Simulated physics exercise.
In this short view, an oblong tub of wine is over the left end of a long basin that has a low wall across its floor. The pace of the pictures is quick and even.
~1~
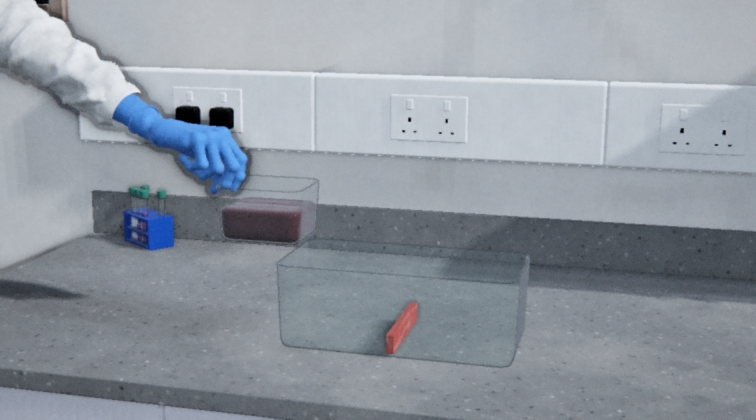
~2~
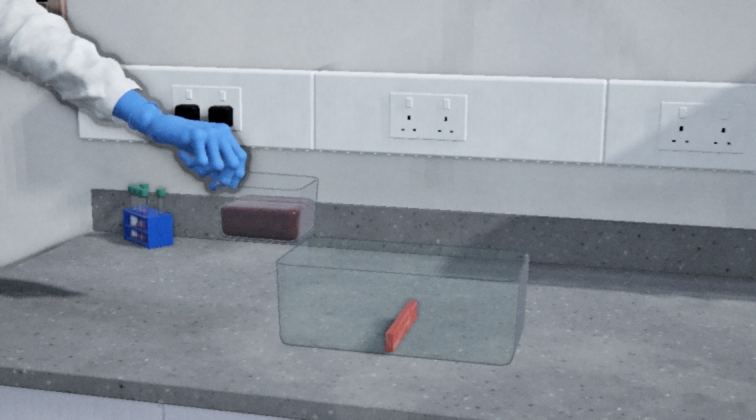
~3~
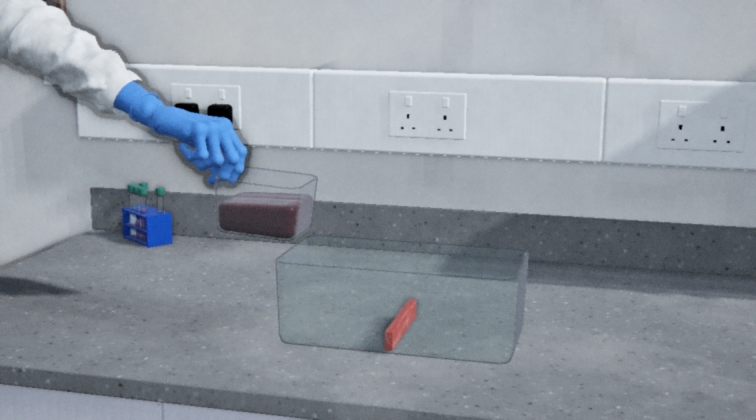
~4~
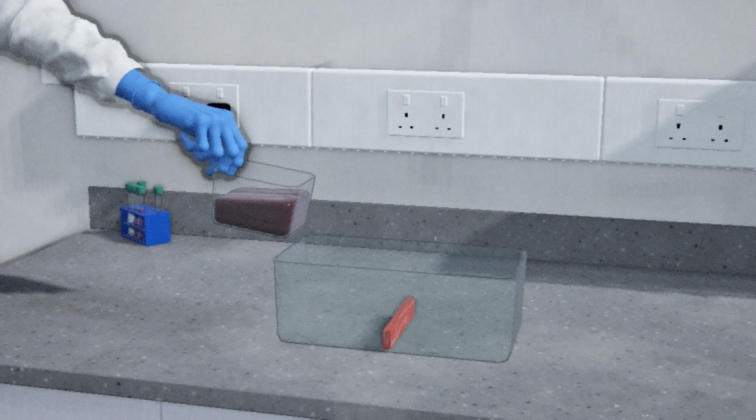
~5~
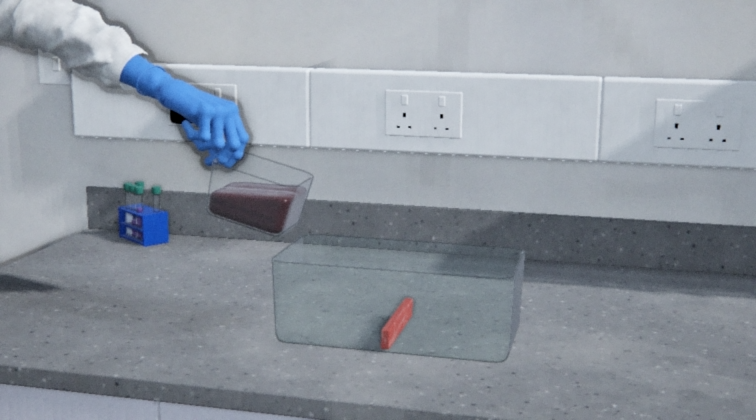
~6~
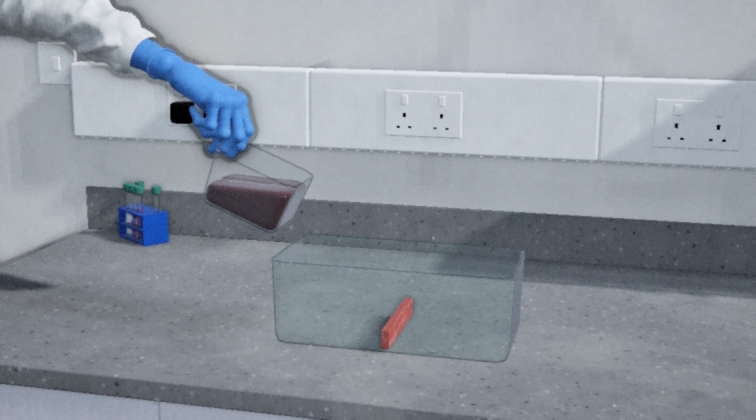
A blue-gloved hand in a white sleeve slowly tilts a small clear tub of dark red liquid rightward, its left end rising, while the view drifts very slightly. The tub is above the left end of a long clear basin with a low red wall across its floor. Seen from the front and slightly above, the speckled grey worktop also holds a blue tube rack at left, below white wall sockets.
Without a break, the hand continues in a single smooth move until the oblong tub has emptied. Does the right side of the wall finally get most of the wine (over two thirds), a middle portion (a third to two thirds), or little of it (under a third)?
It gets little of it.
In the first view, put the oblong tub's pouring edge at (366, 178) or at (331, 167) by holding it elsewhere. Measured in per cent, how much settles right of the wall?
Start one gives close to 85 percent, start two close to 55 percent.
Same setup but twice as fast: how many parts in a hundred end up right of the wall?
It works out near 25 %.
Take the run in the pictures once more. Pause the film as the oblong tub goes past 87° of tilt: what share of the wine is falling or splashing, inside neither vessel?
That comes to near 45 percent.
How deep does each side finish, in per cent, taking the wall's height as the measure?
Once still, it is 60 % on the left and 10 % on the right.
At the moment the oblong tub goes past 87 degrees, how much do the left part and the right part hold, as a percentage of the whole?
Roughly 10 per cent on the left, roughly 0 per cent on the right.
A moment on, the oblong tub is tipped on its side and 47 per cent is still to pour, 10 is left of the wall and 0 right of it.
Next, the oblong tub is tipped right over and 3 per cent is still to pour, 79 is left of the wall and 4 right of it.
Then the oblong tub is tipped right over and 0 per cent is still to pour, 86 is left of the wall and 12 right of it.
Later the oblong tub is tipped right over and 0 per cent is still to pour, 85 is left of the wall and 13 right of it.
Finally, 85 per cent lies left of the wall, 14 right of it and 1 outside.
